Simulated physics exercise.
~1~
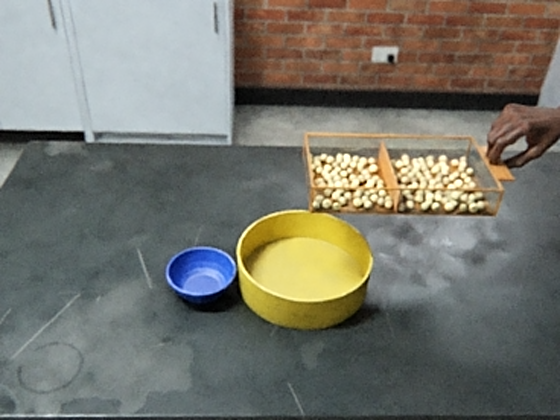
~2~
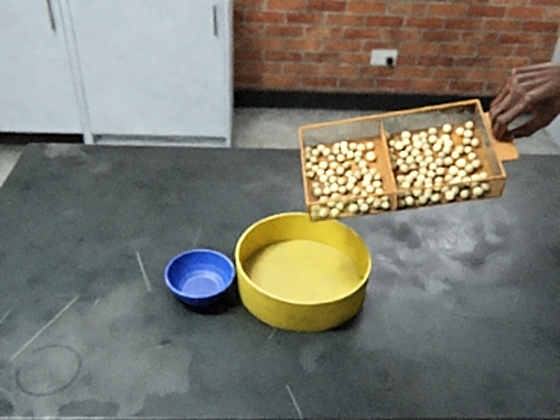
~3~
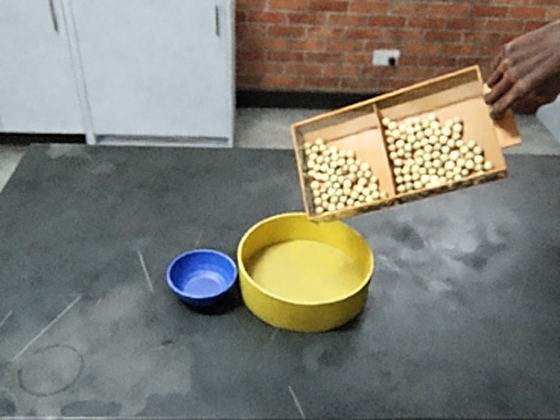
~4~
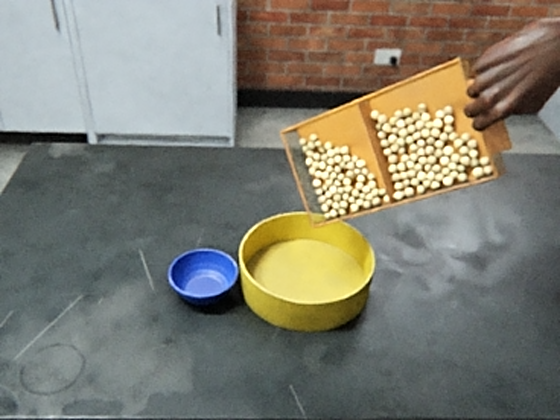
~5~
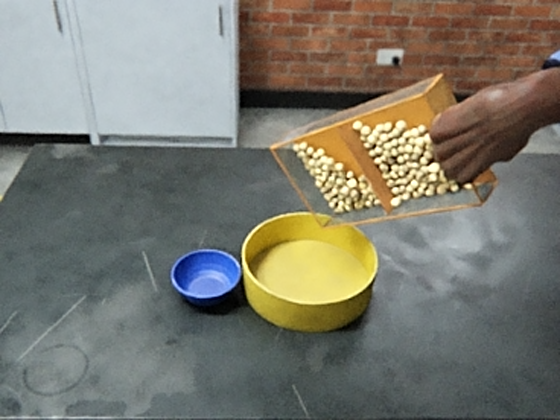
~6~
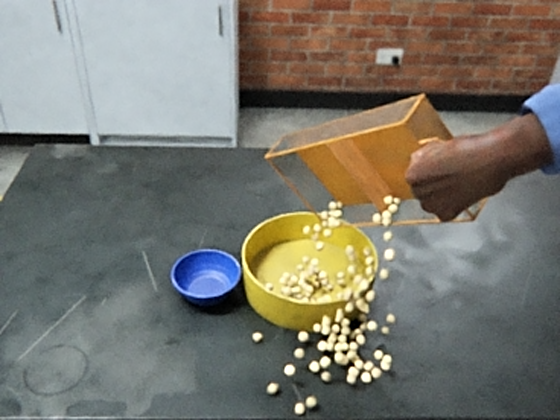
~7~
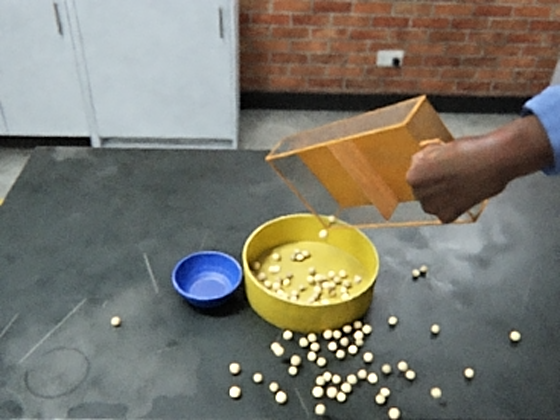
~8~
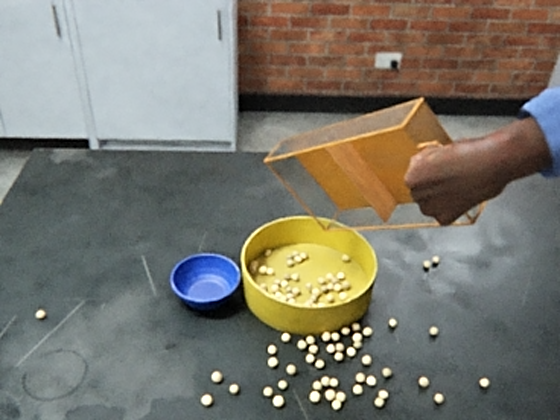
In the video, a hand steadily tips a two-compartment orange tray of round, pale nuts above a yellow pot beside a blue bowl until they pour out, some landing in the pot and many scattering across the dark table, while the blue bowl stays empty.
